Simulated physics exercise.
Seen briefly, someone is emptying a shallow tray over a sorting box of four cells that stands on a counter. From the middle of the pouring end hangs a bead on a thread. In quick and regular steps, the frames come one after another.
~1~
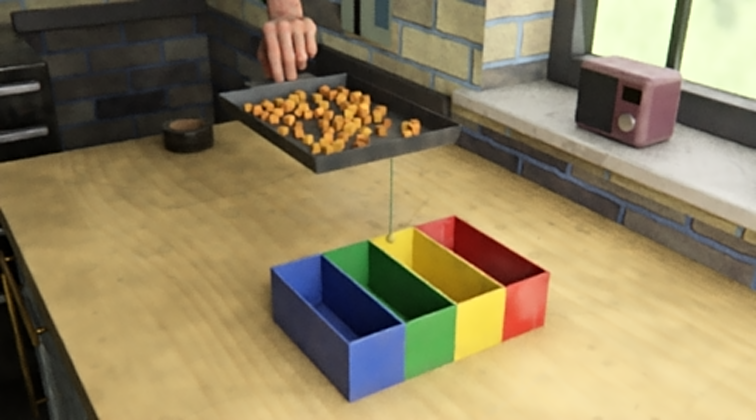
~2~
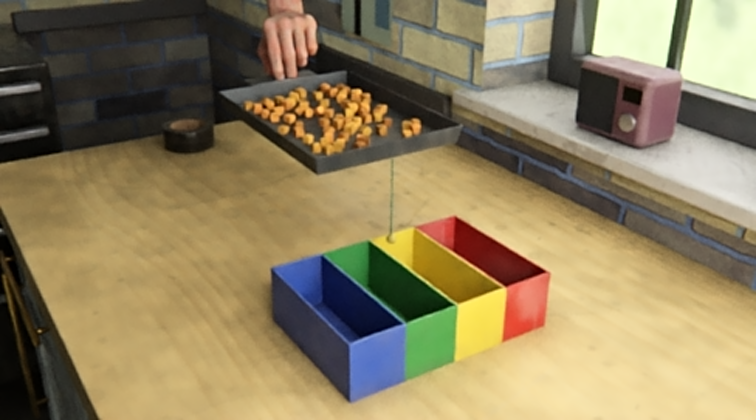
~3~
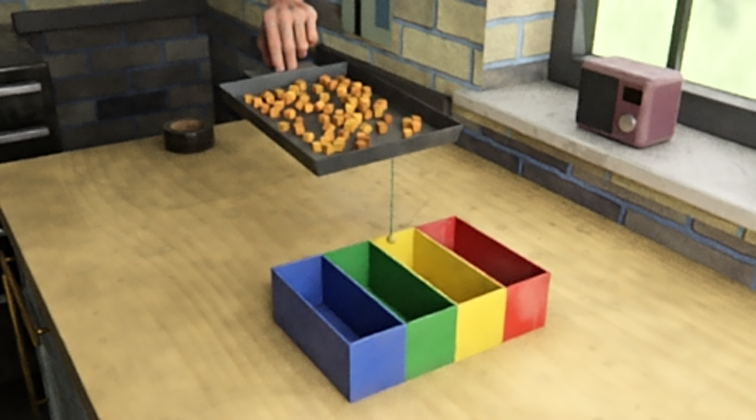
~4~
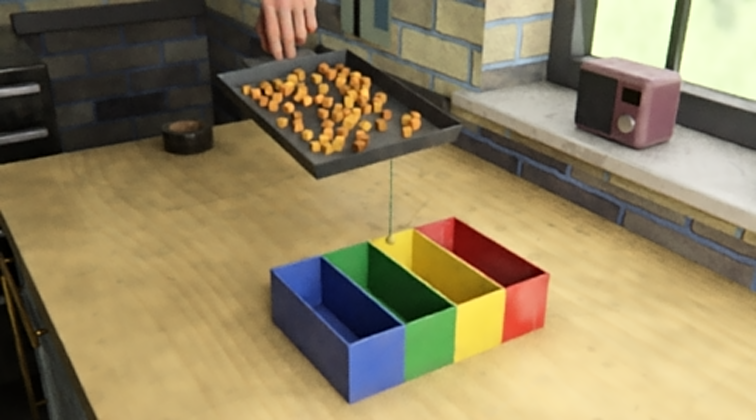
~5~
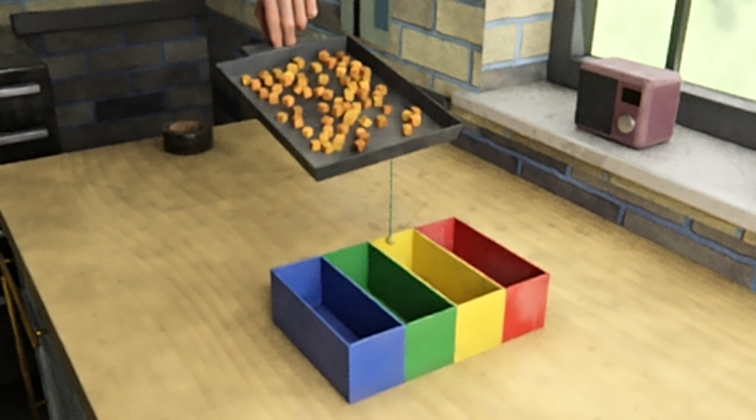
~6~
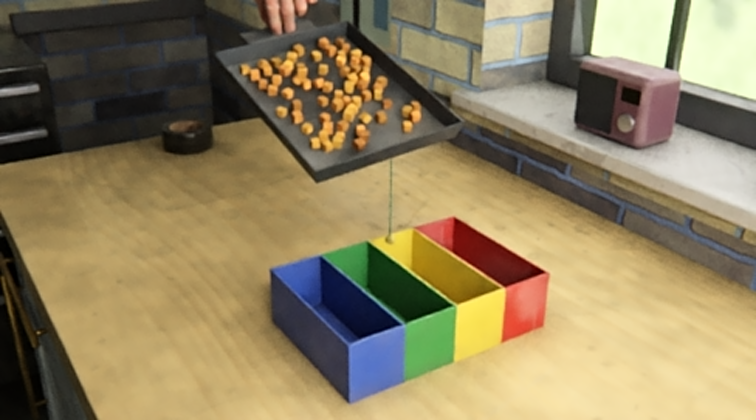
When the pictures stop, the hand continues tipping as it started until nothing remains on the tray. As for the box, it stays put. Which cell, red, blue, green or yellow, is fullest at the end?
The blue cell is fullest at the end.
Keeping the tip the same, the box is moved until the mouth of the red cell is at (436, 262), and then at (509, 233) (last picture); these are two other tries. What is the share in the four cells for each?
Near 100 and 50 percent respectively.
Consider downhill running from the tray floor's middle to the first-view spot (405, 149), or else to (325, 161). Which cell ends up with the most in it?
The red one, then that blue cell.
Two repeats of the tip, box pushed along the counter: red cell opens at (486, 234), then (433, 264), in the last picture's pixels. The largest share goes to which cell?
Blue; the cell in green.
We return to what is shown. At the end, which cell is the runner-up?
Rank 2: Green.
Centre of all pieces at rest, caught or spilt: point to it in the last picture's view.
(356, 343).
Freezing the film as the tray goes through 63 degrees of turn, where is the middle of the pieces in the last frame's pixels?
The load's middle is around (348, 154).
Soon after the last picture, tray tipped steeply; nearly all on the tray; a small part falling or outside the box.
A little later, tray tipped past a quarter turn; about half on the tray; about a quarter in the blue cell; a small part in the green cell; a stray few in the red cell; about a quarter falling or outside the box.
Later still, tray tipped past a quarter turn; about two thirds in the blue cell; about a third in the green cell; a stray few in the yellow cell; a stray few in the red cell.
At rest, tray tipped past a quarter turn; about two thirds in the blue cell; about a third in the green cell; a stray few in the yellow cell; a stray few in the red cell.
